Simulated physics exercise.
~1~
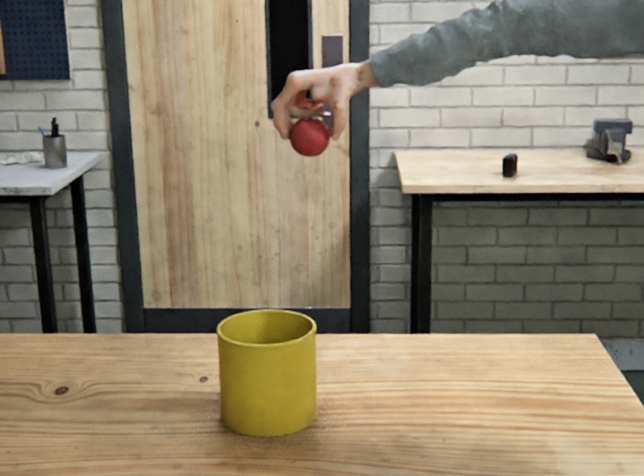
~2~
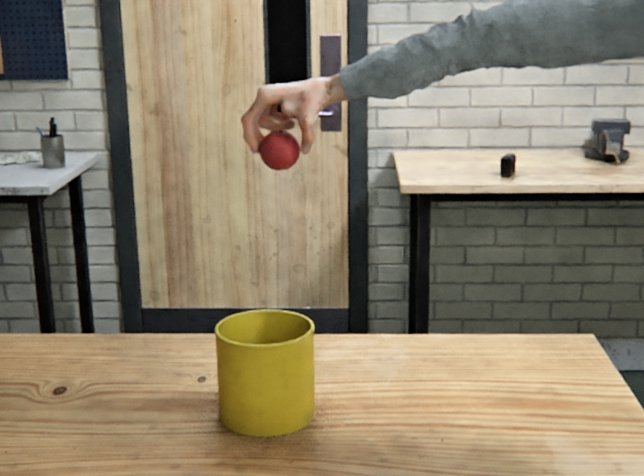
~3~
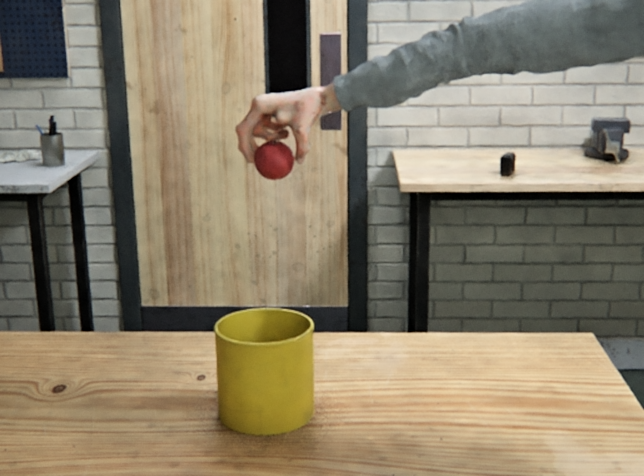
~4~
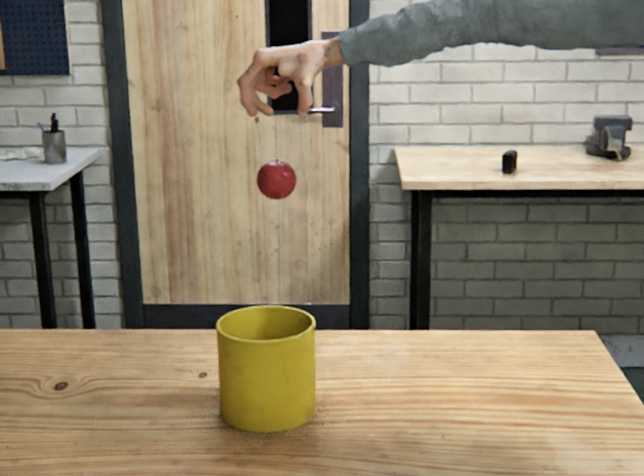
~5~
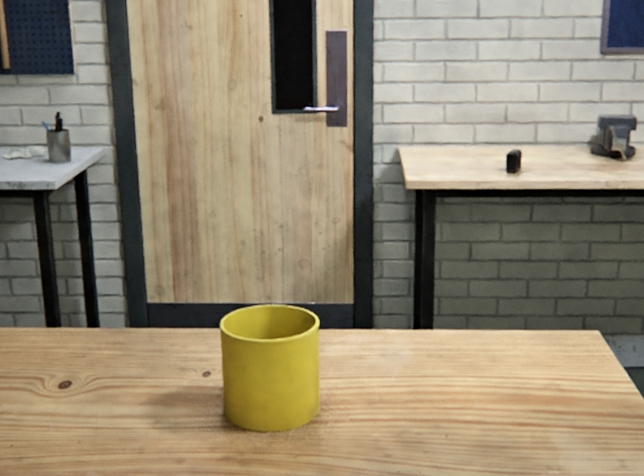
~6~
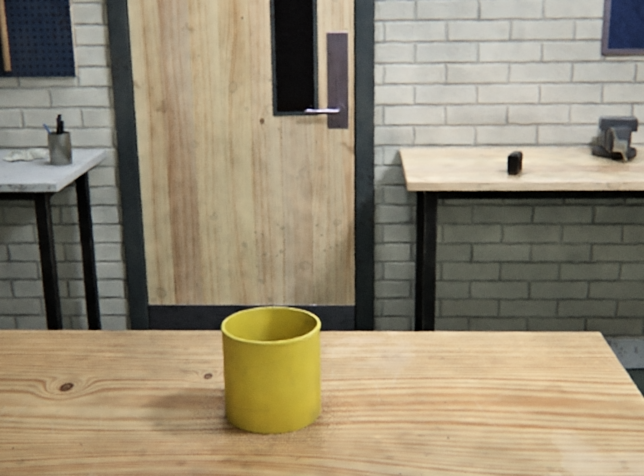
In a workshop, a hand lowering a red apple, releasing it above a yellow bucket and withdrawing as the apple drops inside.
